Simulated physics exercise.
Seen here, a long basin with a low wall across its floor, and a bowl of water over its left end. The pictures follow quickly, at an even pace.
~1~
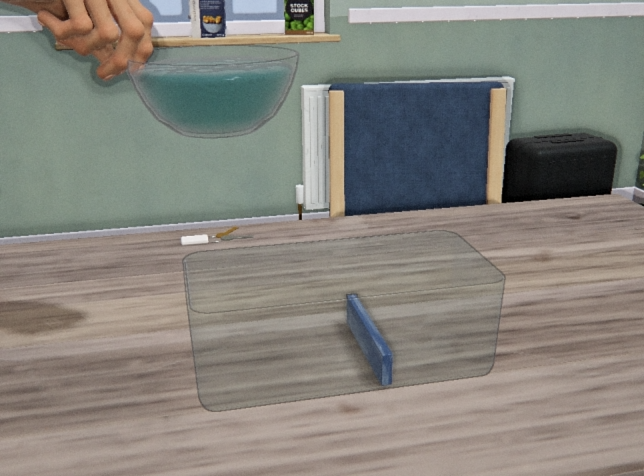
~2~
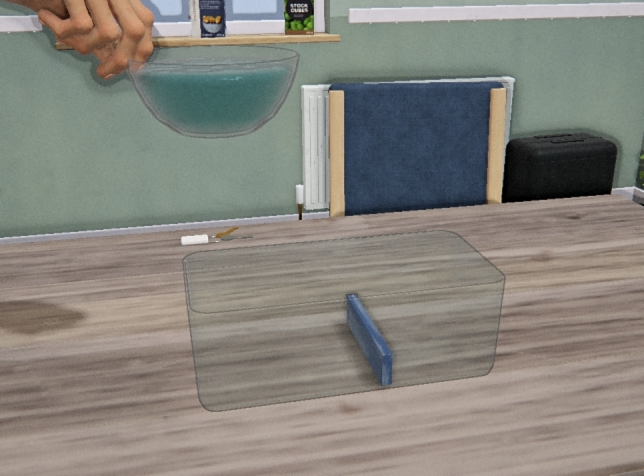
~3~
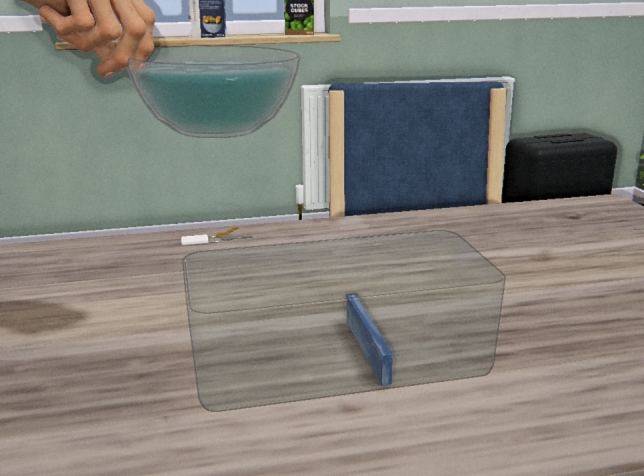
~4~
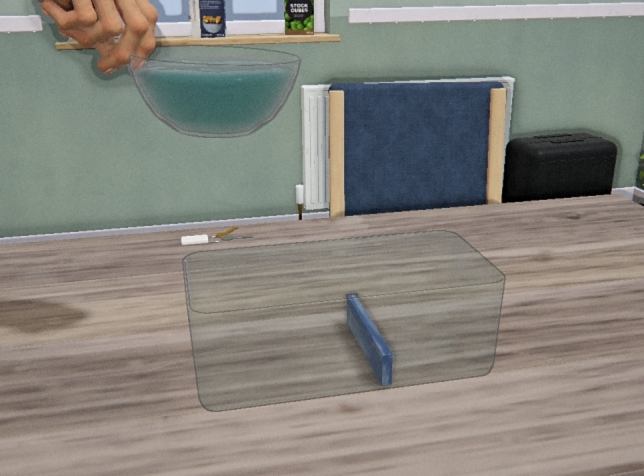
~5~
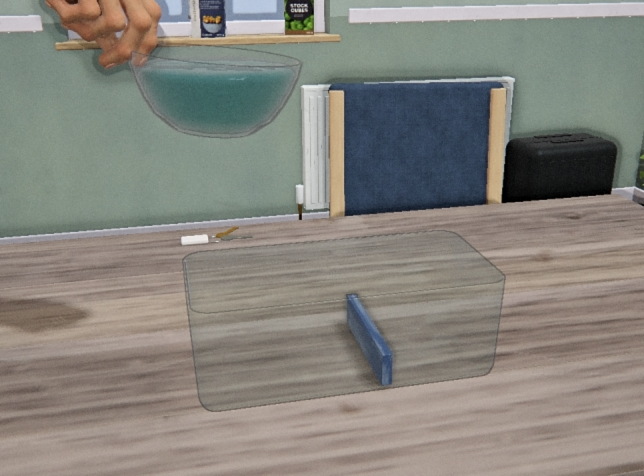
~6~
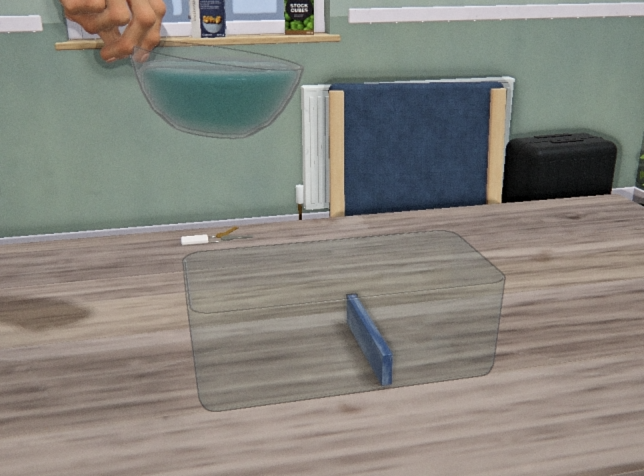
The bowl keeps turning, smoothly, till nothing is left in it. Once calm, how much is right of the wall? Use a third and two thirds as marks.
It comes to from a third to two thirds.
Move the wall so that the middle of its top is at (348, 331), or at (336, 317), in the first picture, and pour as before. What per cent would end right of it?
About 65 and 85 per cent.
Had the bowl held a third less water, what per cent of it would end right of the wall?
Roughly 40 in a hundred.
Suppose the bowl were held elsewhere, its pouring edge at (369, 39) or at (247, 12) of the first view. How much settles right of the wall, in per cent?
In turn 75 and 15 in a hundred.
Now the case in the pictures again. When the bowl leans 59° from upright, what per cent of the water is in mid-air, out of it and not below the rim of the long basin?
About 40 per cent.
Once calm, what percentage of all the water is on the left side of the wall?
About 40 per cent.
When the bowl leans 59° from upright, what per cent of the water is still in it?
Near 45 %.
A moment on, the bowl is tipped part way and 44 per cent is still to pour, 6 is left of the wall and 10 right of it.
Next, the bowl is tipped on its side and 2 per cent is still to pour, 29 is left of the wall and 59 right of it.
Then the bowl is tipped right over and 0 per cent is still to pour, 40 is left of the wall and 59 right of it.
Later the bowl is tipped right over and 0 per cent is still to pour, 40 is left of the wall and 59 right of it.
Finally, 40 per cent lies left of the wall, 59 right of it and 1 outside.
